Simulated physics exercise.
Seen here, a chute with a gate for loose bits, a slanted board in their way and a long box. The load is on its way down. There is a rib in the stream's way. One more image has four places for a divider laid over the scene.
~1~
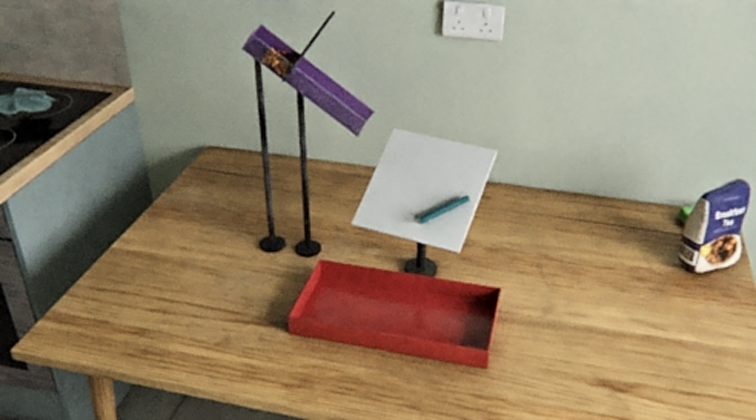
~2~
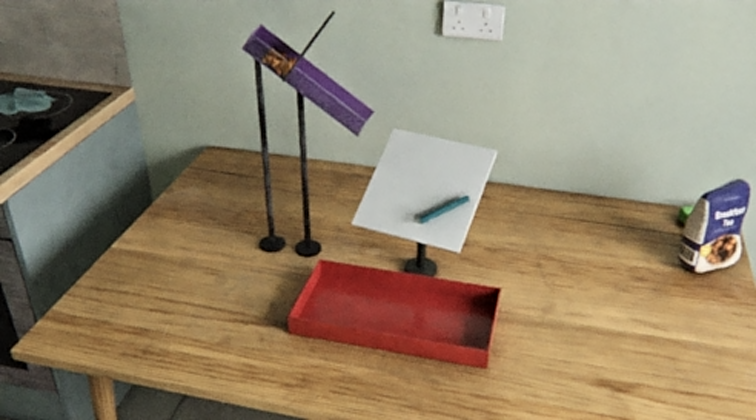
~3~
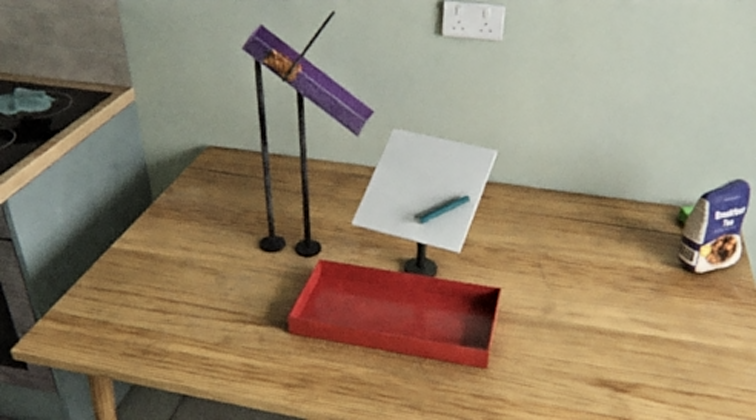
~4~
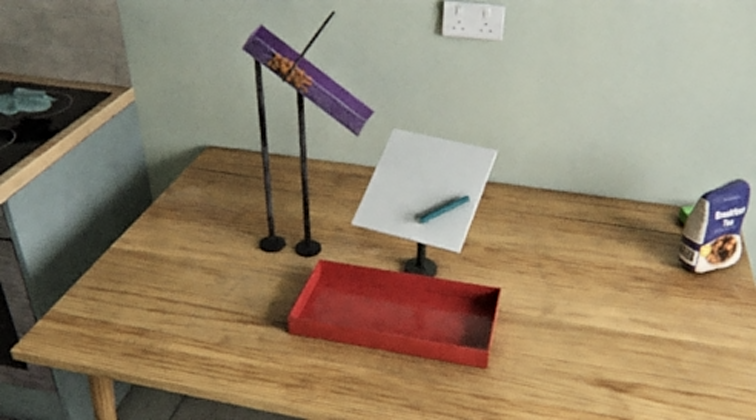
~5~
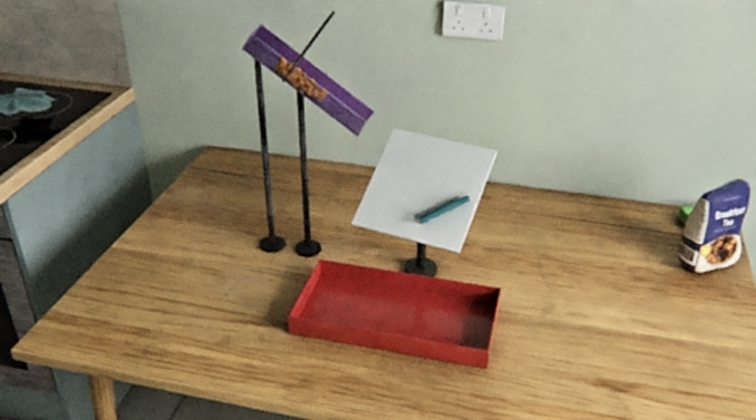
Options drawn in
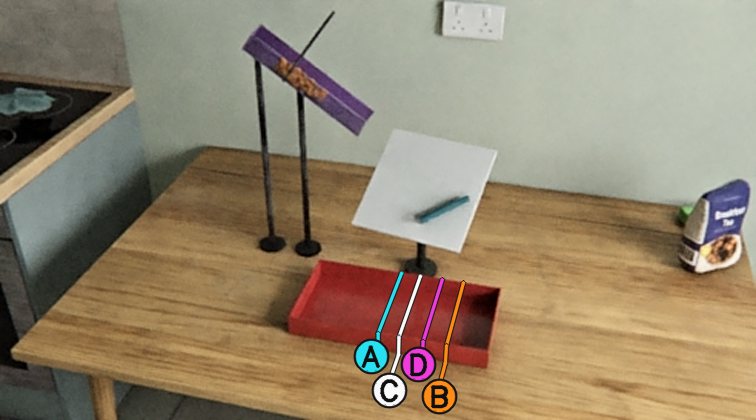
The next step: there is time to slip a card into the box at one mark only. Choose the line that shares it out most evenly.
Best: A.
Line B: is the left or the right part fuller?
Left.
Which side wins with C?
The left side.
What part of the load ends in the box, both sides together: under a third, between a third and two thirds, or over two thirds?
About that: Over two thirds.
On the marked copy, line A crosses the front rim at (378, 332); line B crosses the front rim at (446, 344); line C crosses the front rim at (399, 336); line D crosses the front rim at (423, 340).
With A, of what is caught, close to half on the left of the divider, close to half on the right.
With B, of what is caught, all but a few on the left of the divider, only a few on the right.
With C, of what is caught, all but a few on the left of the divider, a small share on the right.
With D, of what is caught, all but a few on the left of the divider, only a few on the right.
